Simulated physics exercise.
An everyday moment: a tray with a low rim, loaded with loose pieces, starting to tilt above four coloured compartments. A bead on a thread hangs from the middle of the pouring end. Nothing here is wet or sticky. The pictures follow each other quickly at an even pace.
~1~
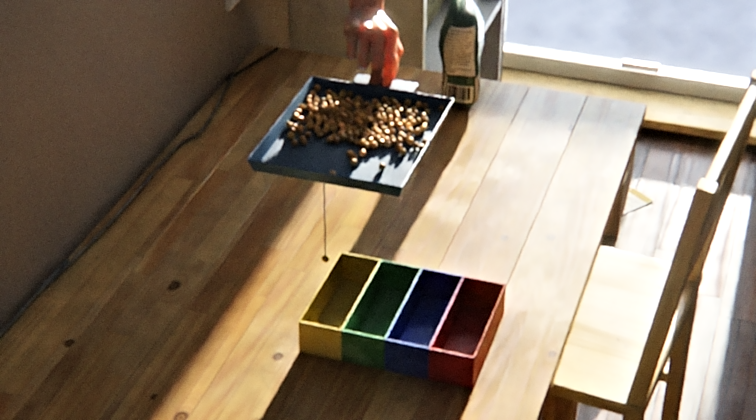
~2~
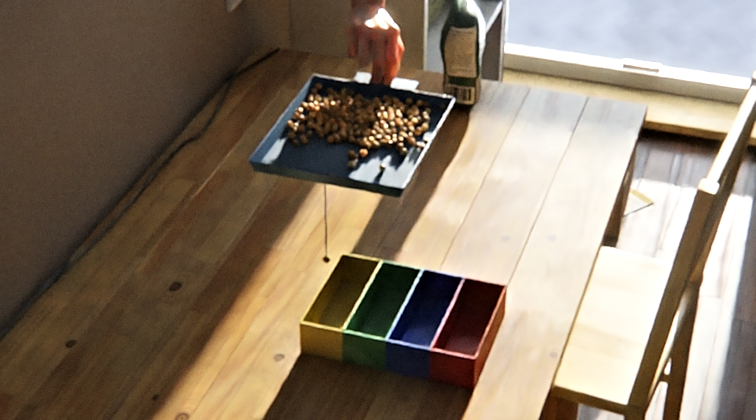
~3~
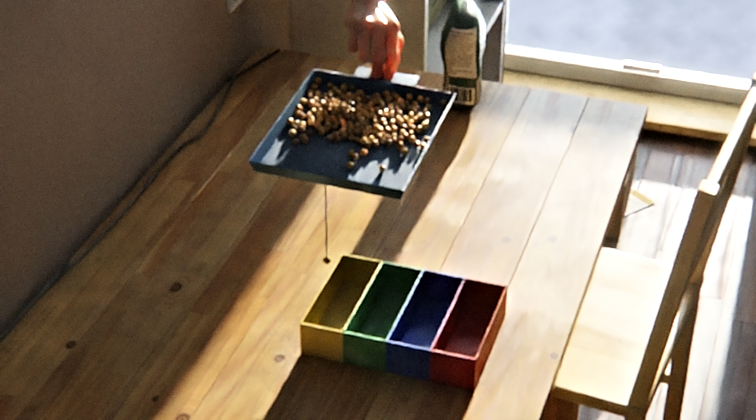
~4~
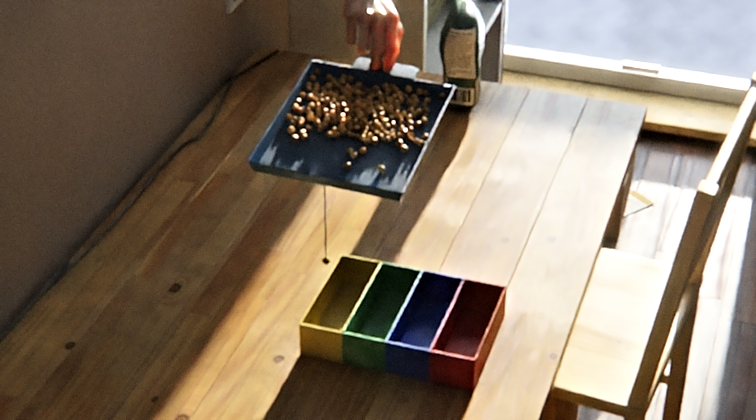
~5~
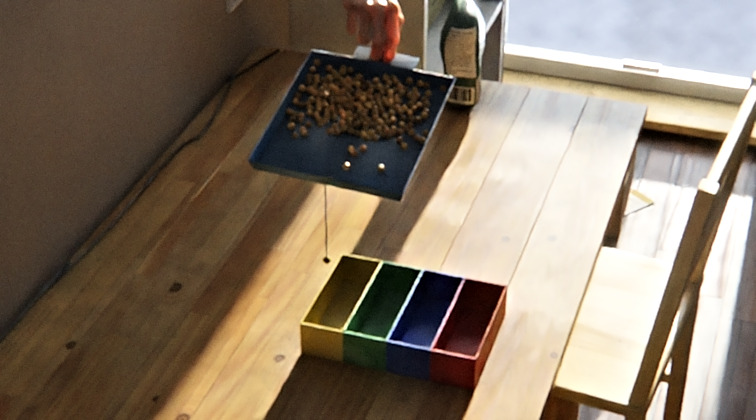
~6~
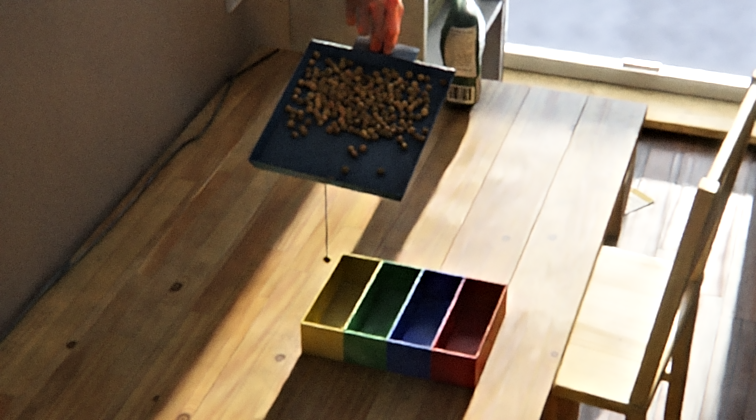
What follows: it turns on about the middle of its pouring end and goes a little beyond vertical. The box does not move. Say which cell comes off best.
The green cell gets the most.
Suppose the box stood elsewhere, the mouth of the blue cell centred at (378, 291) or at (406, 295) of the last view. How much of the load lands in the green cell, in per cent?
Near 20 % and 40 %.
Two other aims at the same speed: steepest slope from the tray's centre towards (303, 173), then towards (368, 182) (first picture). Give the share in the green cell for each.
First some 0, then 70 per cent.
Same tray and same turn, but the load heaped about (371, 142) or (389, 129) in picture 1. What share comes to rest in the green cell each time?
The first gives 50 %, the second 50 %.
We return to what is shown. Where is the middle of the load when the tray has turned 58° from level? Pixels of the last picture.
Around (360, 184).
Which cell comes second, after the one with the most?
Next in line is the yellow cell.
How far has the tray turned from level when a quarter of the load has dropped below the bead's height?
Roughly 75°.
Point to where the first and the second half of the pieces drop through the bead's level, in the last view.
At about (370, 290), then at (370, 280).
Soon, tray tipped steeply; most on the tray; a small part in the green cell; a stray few in the yellow cell; a stray few in the red cell; a stray few in the blue cell; a small part falling or outside the box.
A while on, tray tipped right over; a small part on the tray; about a third in the green cell; about a quarter in the yellow cell; a small part in the blue cell; a stray few in the red cell; about a quarter falling or outside the box.
Towards the end, tray tipped past a quarter turn; about half in the green cell; about a quarter in the yellow cell; a small part in the blue cell; a stray few in the red cell; a small part falling or outside the box.
Finally, tray tipped past a quarter turn; about half in the green cell; about a quarter in the yellow cell; a small part in the blue cell; a stray few in the red cell; a small part outside the box.
